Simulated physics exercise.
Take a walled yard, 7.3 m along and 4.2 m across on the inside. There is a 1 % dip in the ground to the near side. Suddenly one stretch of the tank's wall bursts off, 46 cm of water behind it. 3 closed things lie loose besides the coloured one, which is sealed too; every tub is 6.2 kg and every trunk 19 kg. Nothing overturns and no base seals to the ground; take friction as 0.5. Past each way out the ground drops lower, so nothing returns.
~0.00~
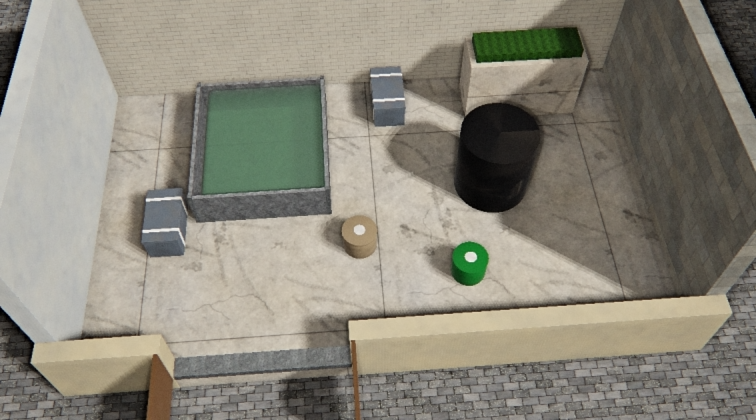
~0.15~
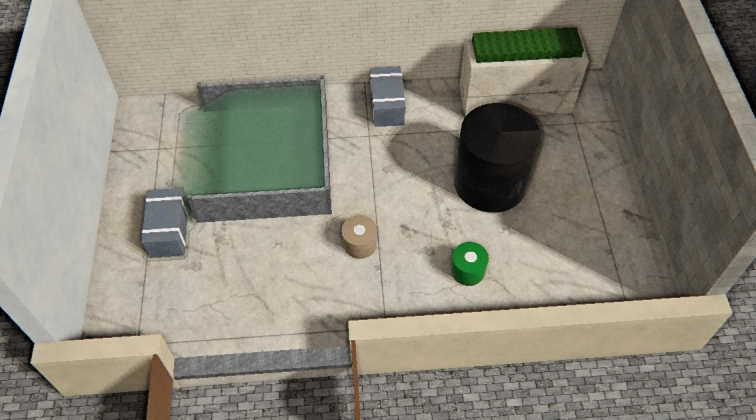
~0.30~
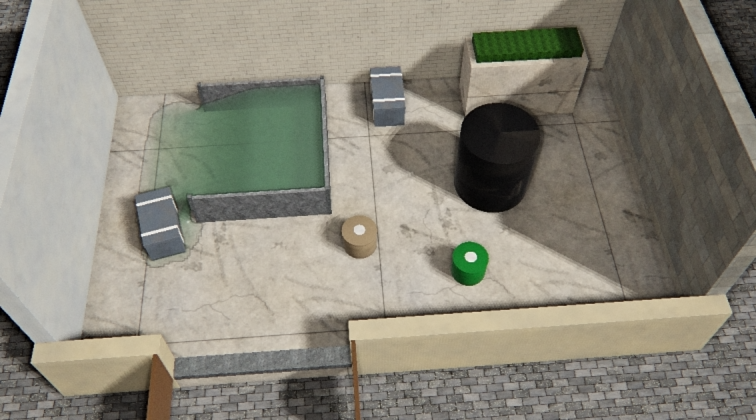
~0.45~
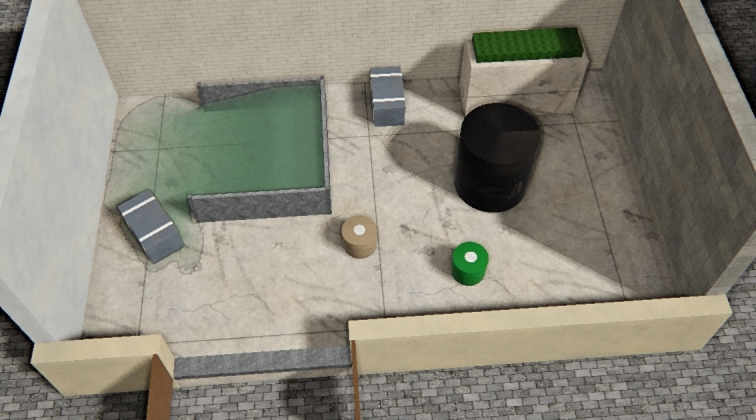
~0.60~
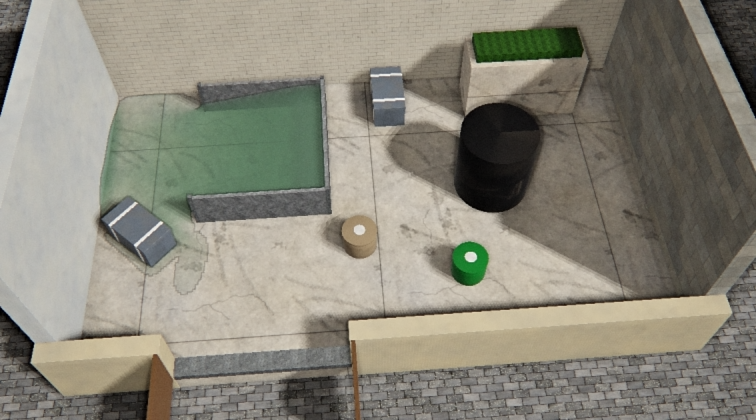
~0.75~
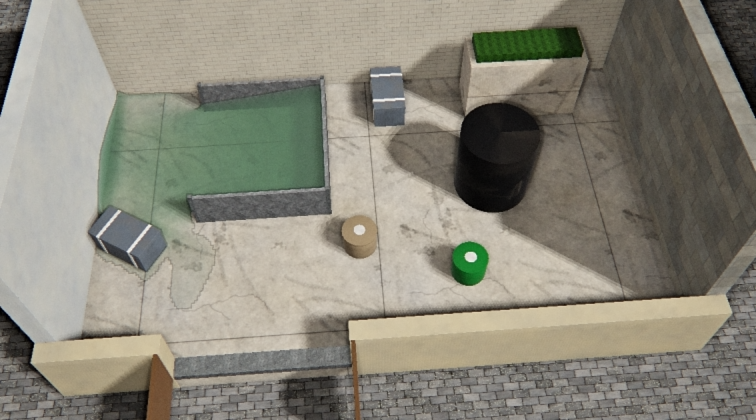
At first, green water fills a square stone-walled tank in a walled yard with two grey trunks, a tan tub, a green tub and a large black cylinder. Then the tank's left wall is gone and water spreads left across the floor, turning the nearer trunk and pushing it toward the left wall.
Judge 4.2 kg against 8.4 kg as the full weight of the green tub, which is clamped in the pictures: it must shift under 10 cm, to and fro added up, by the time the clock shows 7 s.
In all likelihood, going heavy is essential.
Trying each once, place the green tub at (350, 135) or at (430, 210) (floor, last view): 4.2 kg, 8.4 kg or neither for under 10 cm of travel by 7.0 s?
Try 1: Lesser mass sufficient. Try 2: Lesser mass sufficient.
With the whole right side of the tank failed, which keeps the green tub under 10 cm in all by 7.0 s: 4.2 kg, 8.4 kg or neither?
Result: Both masses insufficient.
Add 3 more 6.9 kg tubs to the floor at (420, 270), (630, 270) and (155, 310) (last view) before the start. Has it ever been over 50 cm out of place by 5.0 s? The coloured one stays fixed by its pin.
In that order: Not as far, then not as far, then farther.
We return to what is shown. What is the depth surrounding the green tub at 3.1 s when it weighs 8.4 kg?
0 cm, roughly.
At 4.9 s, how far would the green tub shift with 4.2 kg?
It would be some 5 cm from its spot.
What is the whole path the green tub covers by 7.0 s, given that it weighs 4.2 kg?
I'd say roughly 60 centimetres in all.
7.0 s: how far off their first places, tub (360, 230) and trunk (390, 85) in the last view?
Net distance: First 5 cm, second 120 cm.
After 1.4 s the green tub would be 0 cm from its start with 4.2 kg and 0 cm from its start with 8.4 kg; 0 cm of water round it then.
After 3.1 s the green tub would be 0 cm from its start with 4.2 kg and 0 cm from its start with 8.4 kg; 0 cm of water round it then.
After 4.9 s the green tub would be 5 cm from its start with 4.2 kg and 0 cm from its start with 8.4 kg; 3 cm of water round it then.
After 7.0 s the green tub would be 60 cm from its start with 4.2 kg and 0 cm from its start with 8.4 kg; 2 cm of water round it then.
